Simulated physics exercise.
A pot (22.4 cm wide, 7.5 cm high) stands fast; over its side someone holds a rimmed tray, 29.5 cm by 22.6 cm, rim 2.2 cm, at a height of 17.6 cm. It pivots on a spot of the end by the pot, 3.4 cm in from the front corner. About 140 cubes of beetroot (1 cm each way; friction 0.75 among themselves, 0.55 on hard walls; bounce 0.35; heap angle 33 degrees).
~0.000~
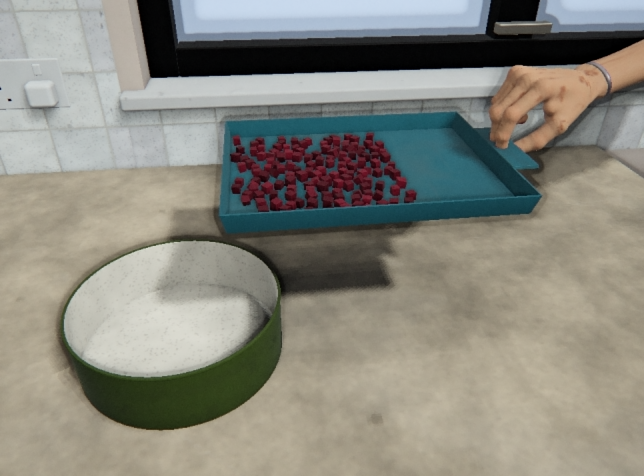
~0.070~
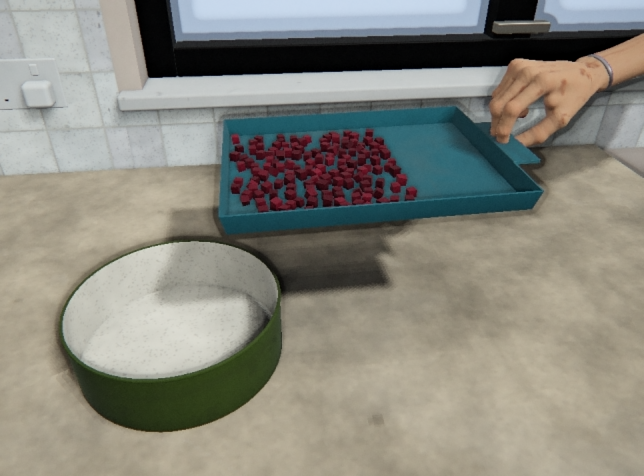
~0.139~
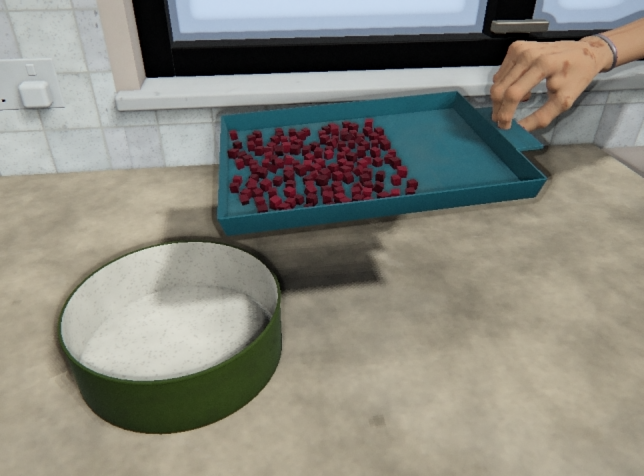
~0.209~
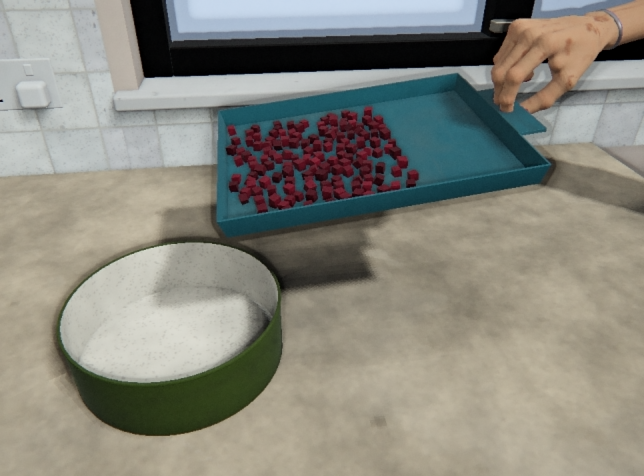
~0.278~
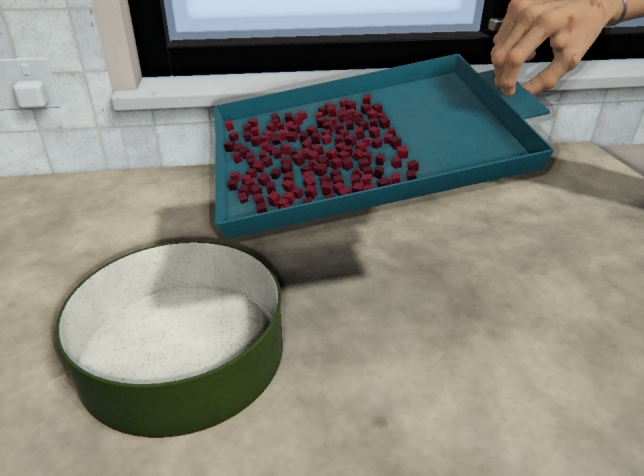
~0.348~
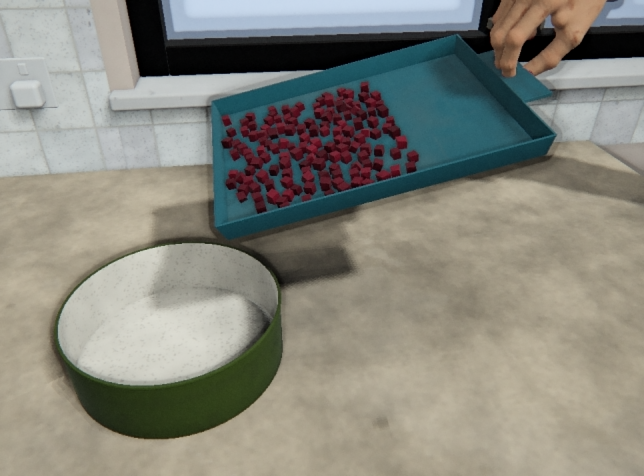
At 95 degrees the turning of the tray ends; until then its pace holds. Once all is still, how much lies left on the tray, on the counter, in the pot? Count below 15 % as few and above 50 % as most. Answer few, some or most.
Tray few, counter few, pot most.
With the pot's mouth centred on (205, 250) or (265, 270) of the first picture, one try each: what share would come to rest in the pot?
About 15 and 35 per cent.
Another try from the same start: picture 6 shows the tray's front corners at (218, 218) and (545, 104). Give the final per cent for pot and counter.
Pot 90, counter 10.
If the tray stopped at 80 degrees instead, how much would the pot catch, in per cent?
In that case some 85 per cent.
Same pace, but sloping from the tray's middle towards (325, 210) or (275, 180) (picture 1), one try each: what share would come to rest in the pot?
About 75 and 80 per cent.
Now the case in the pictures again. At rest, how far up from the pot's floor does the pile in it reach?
Some 2.5 cm.
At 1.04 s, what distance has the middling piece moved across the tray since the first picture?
Roughly 5 cm.
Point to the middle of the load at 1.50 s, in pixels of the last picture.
Around (217, 168).
After 1.04 s, tilt 53 degrees; the tray holds 100 %, the pot 0 %.
After 1.50 s, tilt 77 degrees; the tray holds 90 %, the pot 10 %.
After 2.04 s, tilt 95 degrees; the tray holds 5 %, the pot 90 %.
By 2.9 s all is still; tray 5 %, counter 0 %, pot 95 %.
